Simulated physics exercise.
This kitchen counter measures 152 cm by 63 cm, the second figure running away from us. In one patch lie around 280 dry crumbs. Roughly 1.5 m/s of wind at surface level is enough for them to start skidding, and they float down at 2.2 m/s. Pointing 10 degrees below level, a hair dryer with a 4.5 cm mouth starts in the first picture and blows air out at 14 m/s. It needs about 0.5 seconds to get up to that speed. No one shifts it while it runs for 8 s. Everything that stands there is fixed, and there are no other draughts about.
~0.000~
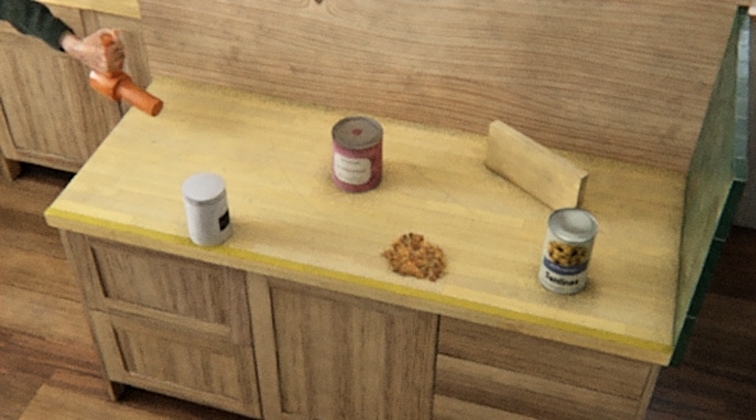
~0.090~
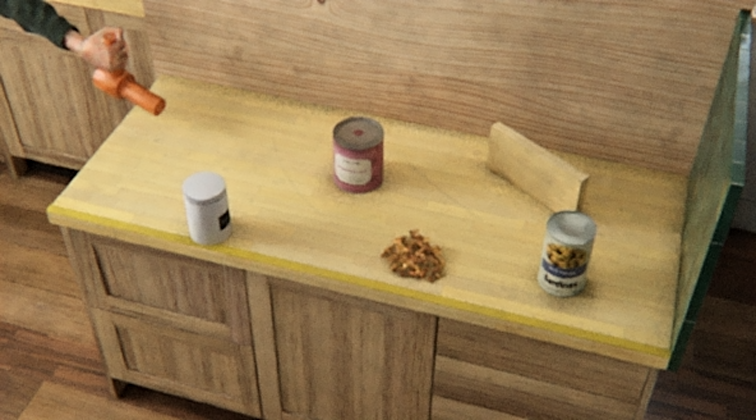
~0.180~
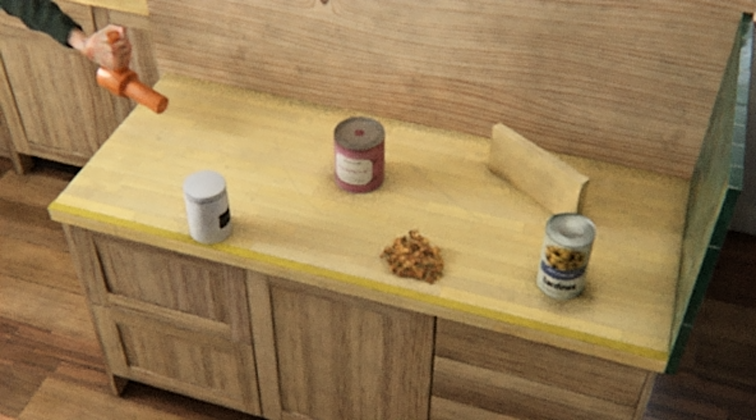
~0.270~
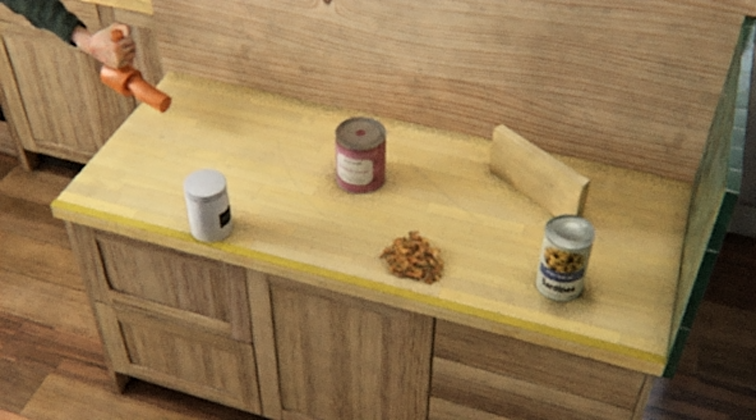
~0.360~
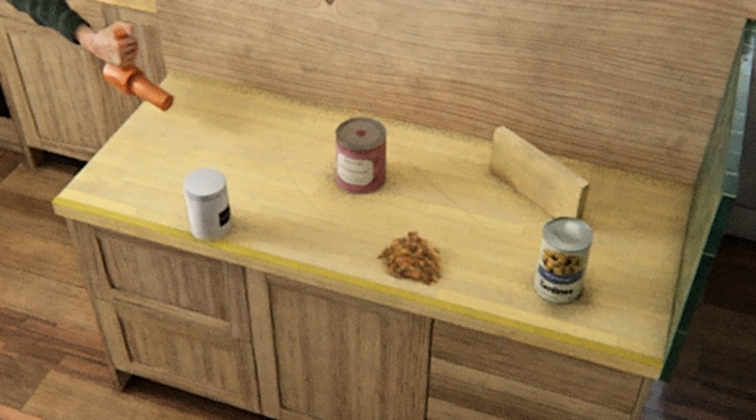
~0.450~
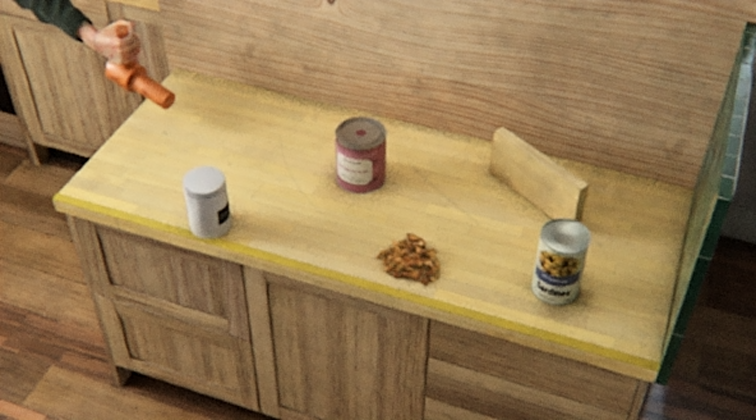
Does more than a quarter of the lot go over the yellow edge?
More than a quarter goes over that edge.
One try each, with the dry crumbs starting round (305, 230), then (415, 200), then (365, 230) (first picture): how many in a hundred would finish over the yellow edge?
First try 100 %, second 1 %, third 80 %.
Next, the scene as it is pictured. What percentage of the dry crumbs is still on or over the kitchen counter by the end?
Around 3 in a hundred remain.
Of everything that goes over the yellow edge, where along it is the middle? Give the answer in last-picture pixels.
I'd put my finger close to (526, 334).
After 1.6 s, 6 % are on the move or not yet settled, 94 % are over the yellow edge.
After 2.6 s, 4 % are on the move or not yet settled, 95 % are over the yellow edge.
After 4.4 s, 4 % are on the move or not yet settled, 96 % are over the yellow edge.
After 8.0 s, at the end, 97 % are over the yellow edge.
